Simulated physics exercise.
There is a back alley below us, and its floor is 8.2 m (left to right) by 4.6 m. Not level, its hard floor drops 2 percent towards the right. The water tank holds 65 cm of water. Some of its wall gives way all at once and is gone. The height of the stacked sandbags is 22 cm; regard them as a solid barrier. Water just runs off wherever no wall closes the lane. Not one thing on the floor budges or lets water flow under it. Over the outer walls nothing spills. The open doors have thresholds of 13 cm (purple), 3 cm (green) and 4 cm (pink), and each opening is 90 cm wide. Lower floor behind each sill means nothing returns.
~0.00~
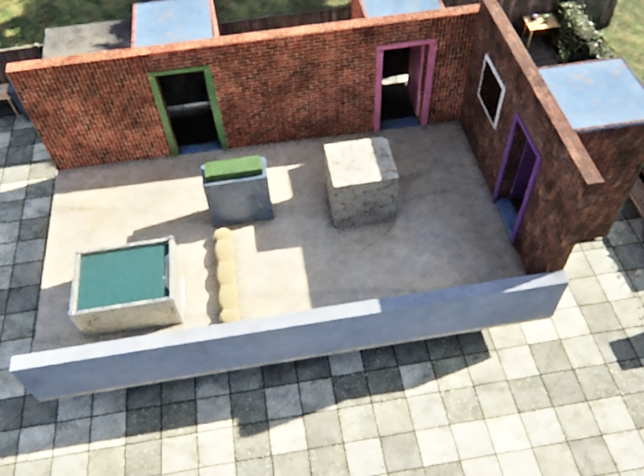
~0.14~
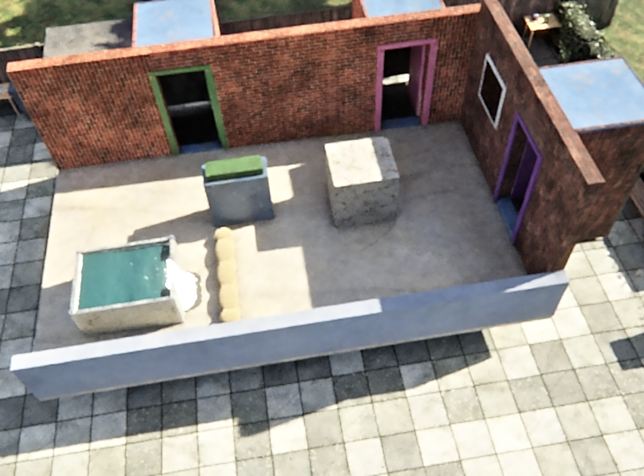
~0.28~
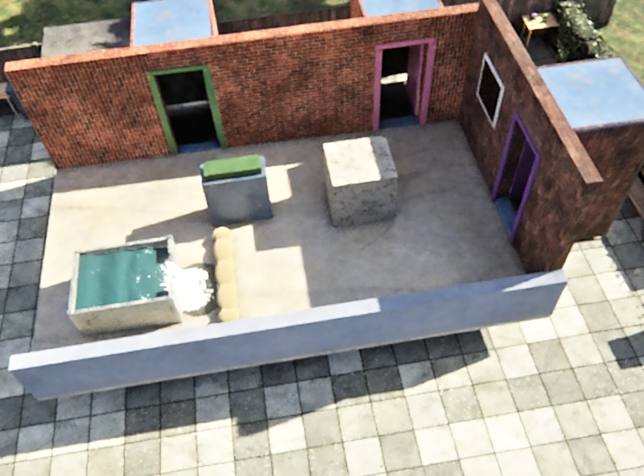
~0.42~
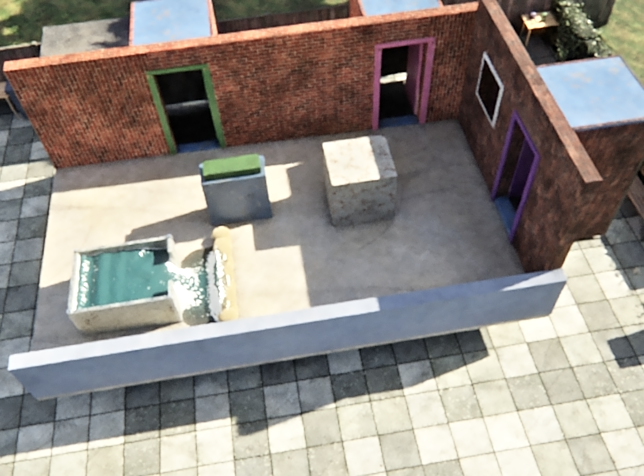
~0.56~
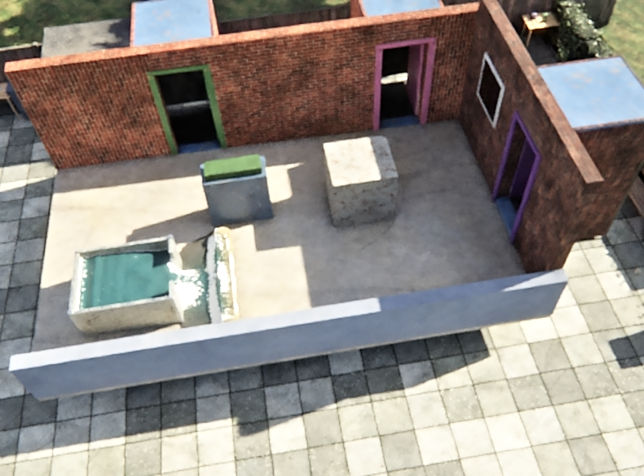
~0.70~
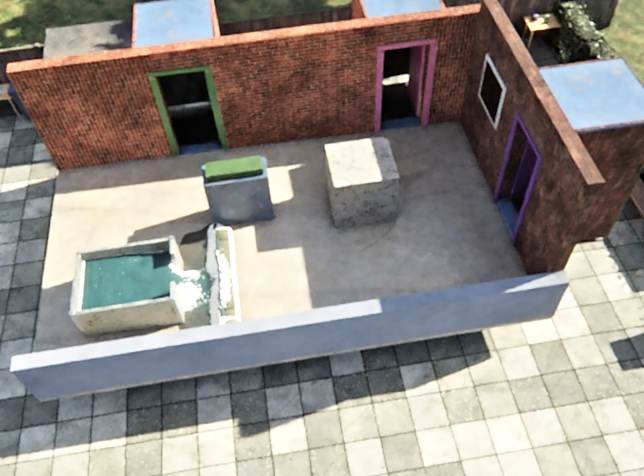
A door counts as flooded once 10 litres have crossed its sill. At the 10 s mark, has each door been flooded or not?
Flooded at that mark: Purple door - no; green door - yes; pink door - no.
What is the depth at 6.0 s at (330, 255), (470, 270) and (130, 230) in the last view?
Approximately 2, 3 and 1 centimetres, going through them in turn.
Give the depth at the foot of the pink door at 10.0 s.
Average: ~ 4.5 cm.
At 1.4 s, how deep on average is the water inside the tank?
Mean depth: About 39 cm.
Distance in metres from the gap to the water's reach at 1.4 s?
Distance: Approx. 2.8 m.
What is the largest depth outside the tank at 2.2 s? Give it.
28 cm or so.
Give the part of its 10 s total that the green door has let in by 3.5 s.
I'd say close to 40 percent.
After 1.4 s water covers 20 % of the floor and is deepest (30 cm) near (213, 301); purple door not reached, green door not reached, pink door not reached.
After 2.2 s water covers 40 % of the floor and is deepest (28 cm) near (212, 292); purple door not reached, green door 5 cm at the sill, 5 L in, pink door not reached.
After 3.5 s water covers 50 % of the floor and is deepest (22 cm) near (212, 292); purple door not reached, green door 7 cm at the sill, 27 L in, pink door not reached.
After 6.0 s water covers 55 % of the floor and is deepest (13 cm) near (212, 292); purple door 6 cm at the sill, 0 L in, green door 5 cm at the sill, 51 L in, pink door not reached.
After 10.0 s water covers 60 % of the floor and is deepest (8 cm) near (470, 153); purple door 5 cm at the sill, 0 L in, green door 4 cm at the sill, 65 L in, pink door 5 cm at the sill, 0 L in.
